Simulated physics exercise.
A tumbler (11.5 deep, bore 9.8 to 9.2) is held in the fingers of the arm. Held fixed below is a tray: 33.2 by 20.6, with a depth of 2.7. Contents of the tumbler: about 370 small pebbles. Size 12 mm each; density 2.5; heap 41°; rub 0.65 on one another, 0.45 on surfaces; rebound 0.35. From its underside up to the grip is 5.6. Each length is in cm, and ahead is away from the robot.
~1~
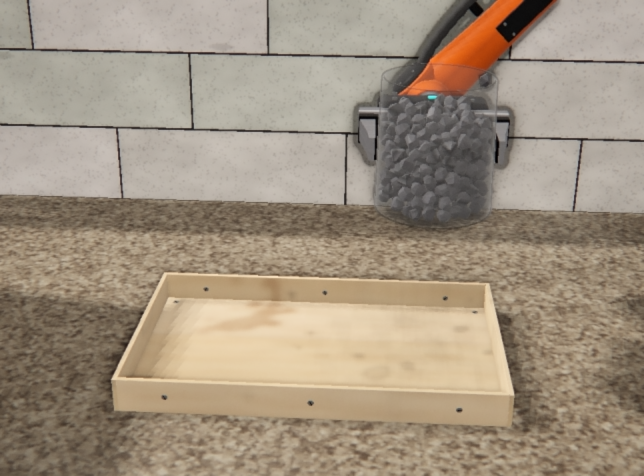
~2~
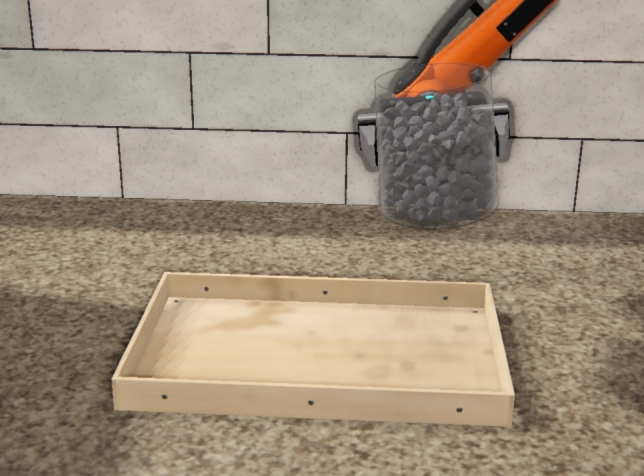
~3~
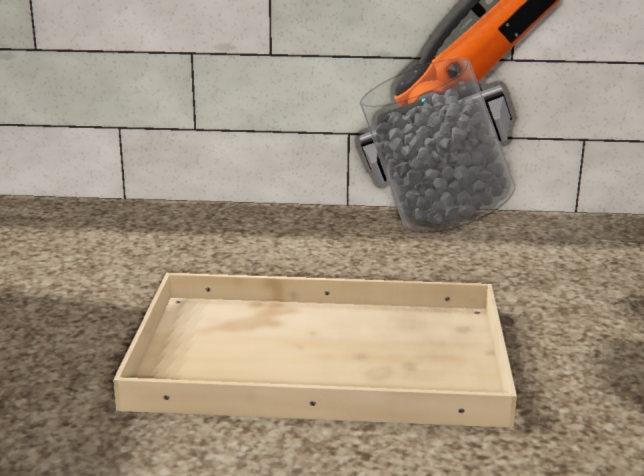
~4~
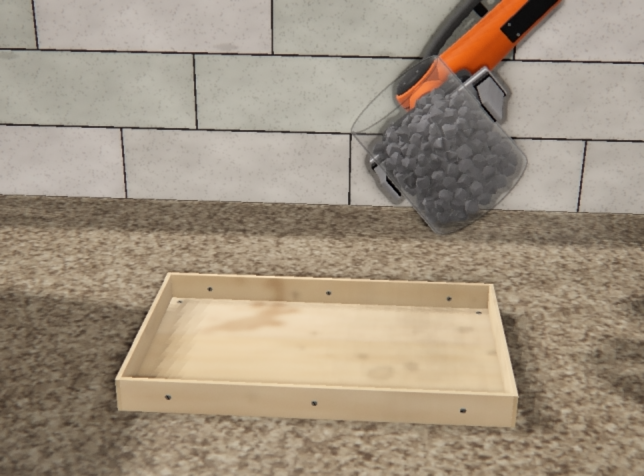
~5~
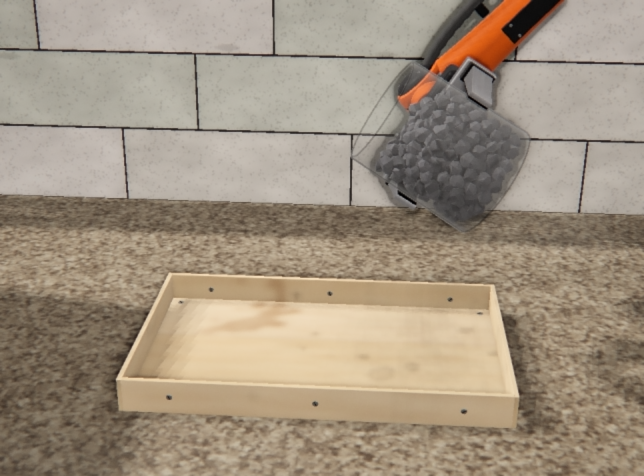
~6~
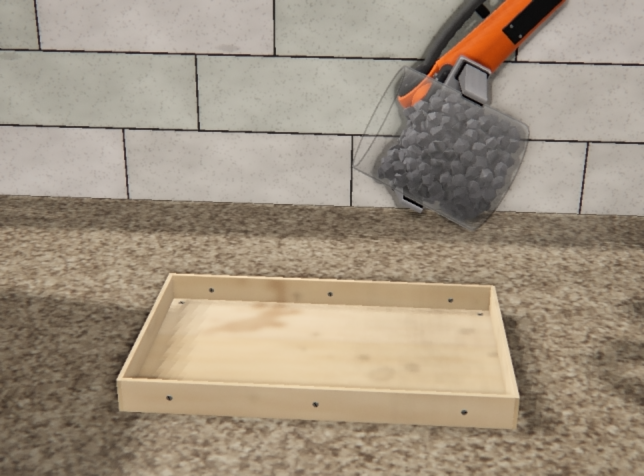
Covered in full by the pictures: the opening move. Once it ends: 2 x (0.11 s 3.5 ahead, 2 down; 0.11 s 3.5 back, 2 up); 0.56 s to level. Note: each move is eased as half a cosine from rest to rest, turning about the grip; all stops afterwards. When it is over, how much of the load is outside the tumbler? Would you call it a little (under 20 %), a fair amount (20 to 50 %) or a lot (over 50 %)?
I would call it a little, under 20 %.
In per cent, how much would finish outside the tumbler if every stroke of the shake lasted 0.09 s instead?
Then roughly 10 percent.
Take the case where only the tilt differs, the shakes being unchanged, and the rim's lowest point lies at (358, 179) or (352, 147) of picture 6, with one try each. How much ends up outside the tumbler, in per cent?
First try about 15 per cent, second try about 0 per cent.
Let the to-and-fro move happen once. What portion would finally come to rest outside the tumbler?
Roughly 5 percent.
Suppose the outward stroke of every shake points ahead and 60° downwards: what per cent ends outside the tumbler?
It comes to around 0 percent.
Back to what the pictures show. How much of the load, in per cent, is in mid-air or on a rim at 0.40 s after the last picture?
About 1 per cent.
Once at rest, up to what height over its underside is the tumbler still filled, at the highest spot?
Around 11.5 cm above the underside.
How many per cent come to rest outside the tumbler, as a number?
The share is close to 5 per cent.
Then, 0.40 s after the last picture, tilted 64° forward, highest piece 23 above the table; 349 in the tumbler, 13 in the tray, 4 in flight or on a rim.
Then, 0.80 s after the last picture, tilted 18° forward, highest piece 26 above the table; 340 in the tumbler, 26 in the tray.
Then, 1.20 s after the last picture, level, highest piece 27 above the table; 340 in the tumbler, 26 in the tray.
Then, 2.25 s after the last picture, level, highest piece 27 above the table; 340 in the tumbler, 26 in the tray.
Final count, 340 in the tumbler, 26 in the tray. That is 7 % outside the tumbler.
